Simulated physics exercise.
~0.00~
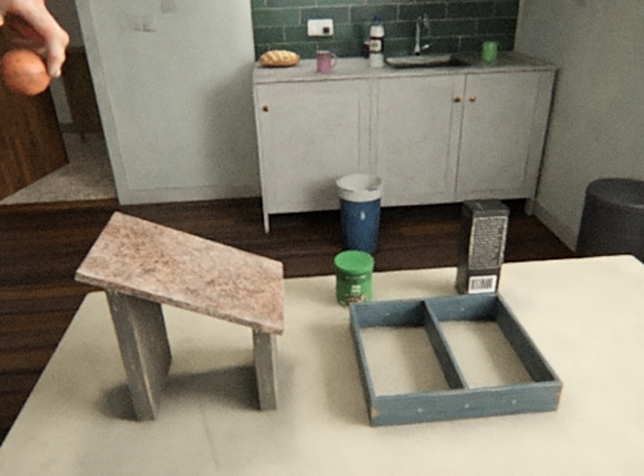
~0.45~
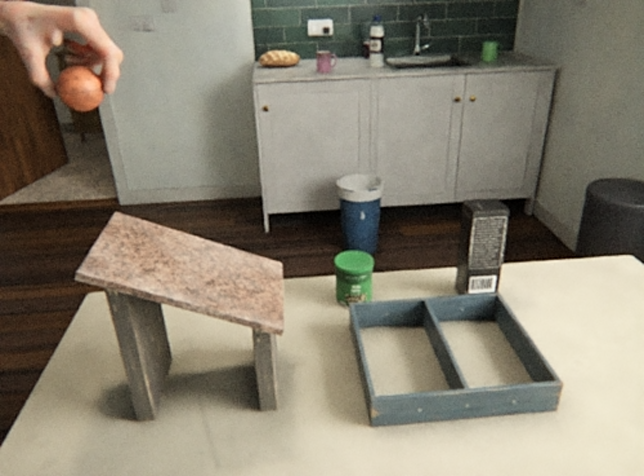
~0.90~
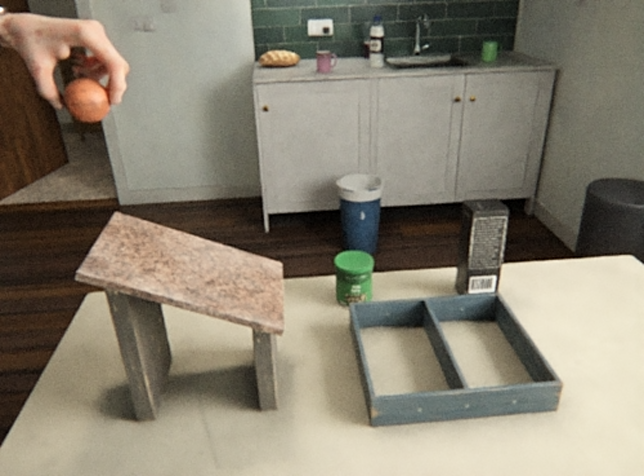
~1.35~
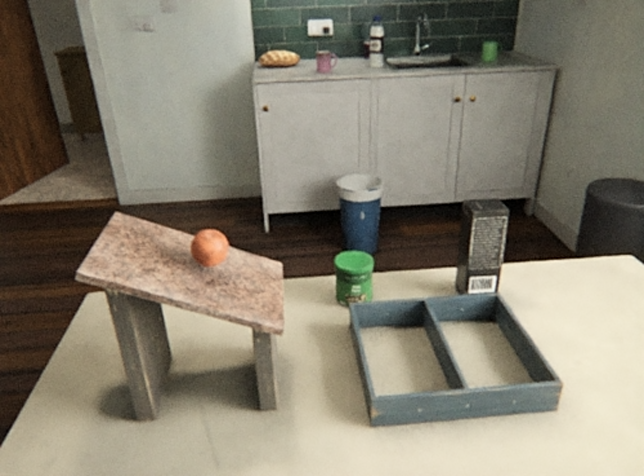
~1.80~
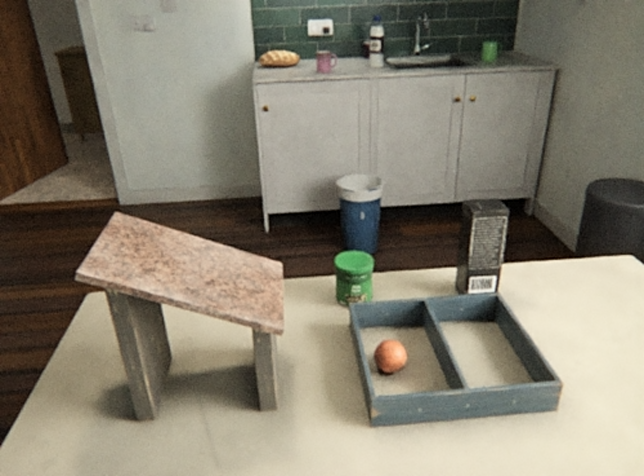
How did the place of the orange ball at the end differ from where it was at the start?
At the start the orange ball was held in a hand at the upper left, above the slanted board. At the end it was lower and farther right, inside the tray's bay next to the board.
